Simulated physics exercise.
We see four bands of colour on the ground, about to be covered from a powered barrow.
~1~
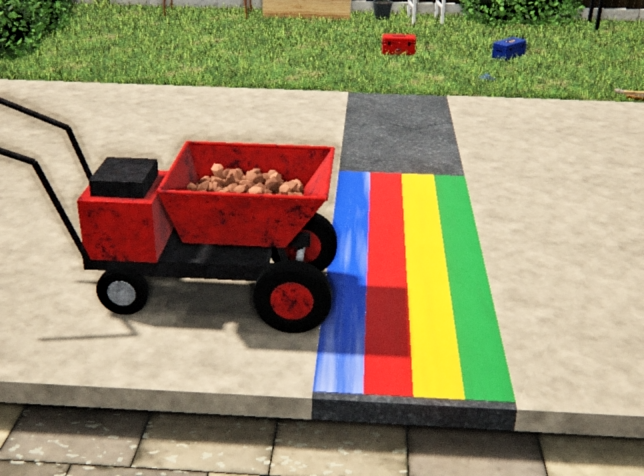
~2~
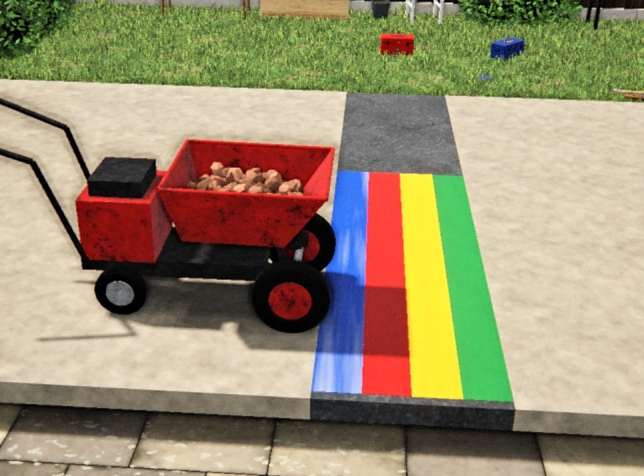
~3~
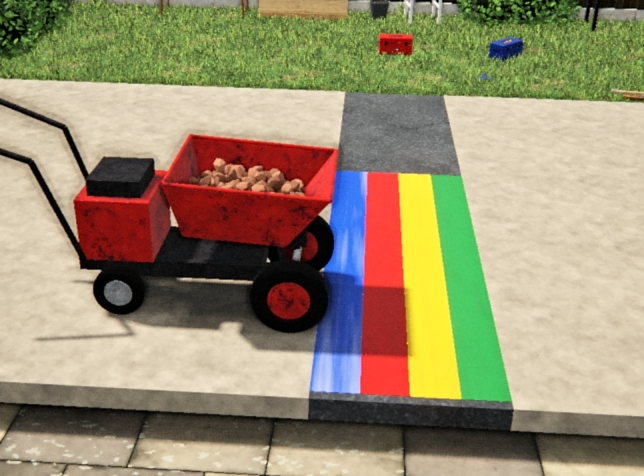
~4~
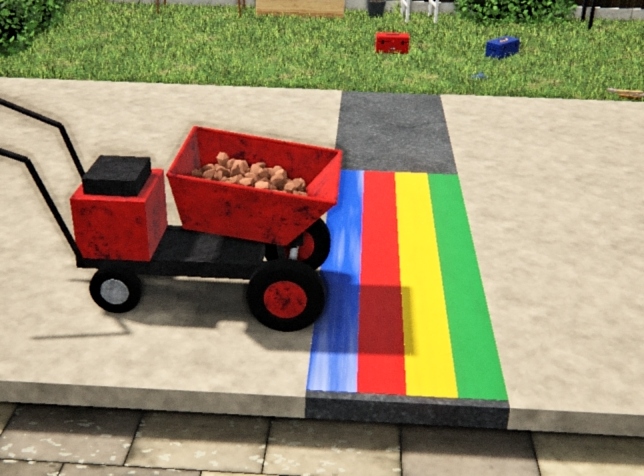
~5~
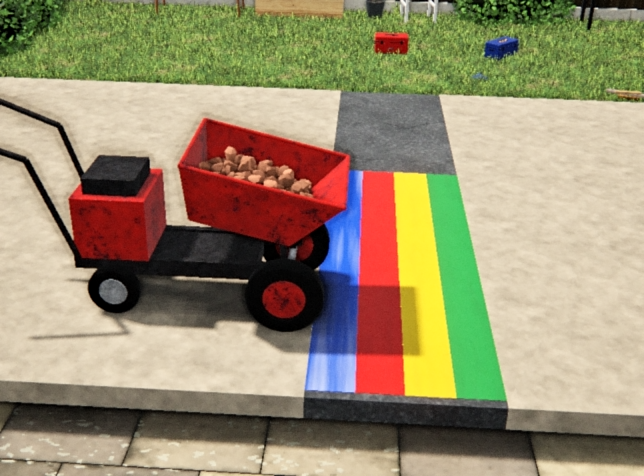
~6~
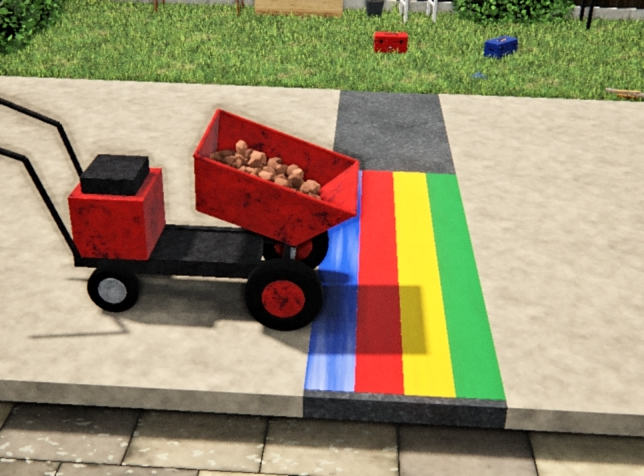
A red powered barrow with black handles and a skip of brown rubble stands on a pale paved strip, seen from slightly above and side-on, with grass behind. To its right, blue, red, yellow and green bands cross the paving below a dark grey patch. The skip starts level, then its rear rises steadily and it tilts clearly rightward, rubble still inside, while the view shifts very slightly.
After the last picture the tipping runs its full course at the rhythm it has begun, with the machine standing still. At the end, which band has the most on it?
Most covered: The yellow band.
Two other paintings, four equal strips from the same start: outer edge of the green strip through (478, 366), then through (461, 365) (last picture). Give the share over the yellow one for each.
Near 50 % and 40 %.
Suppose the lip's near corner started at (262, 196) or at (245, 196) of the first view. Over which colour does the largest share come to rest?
First red, then blue.
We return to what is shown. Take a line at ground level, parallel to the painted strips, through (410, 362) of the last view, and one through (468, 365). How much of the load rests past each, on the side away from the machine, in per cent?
In turn 70 and 20 in a hundred.
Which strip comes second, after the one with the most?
In second place: The green strip.
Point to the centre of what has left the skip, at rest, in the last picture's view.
Close to (427, 300).
Soon, skip tipped steeply; all in the skip.
A while on, skip tipped steeply; nearly all in the skip; a small part over the yellow strip.
Towards the end, skip tipped right over; about a third in the skip; a stray few over the red strip; about a third over the yellow strip; about a quarter over the green strip; a small part off the paint.
Finally, skip tipped right over; a small part in the skip; none over the blue strip; a small part over the red strip; about half over the yellow strip; about a quarter over the green strip; a small part off the paint.
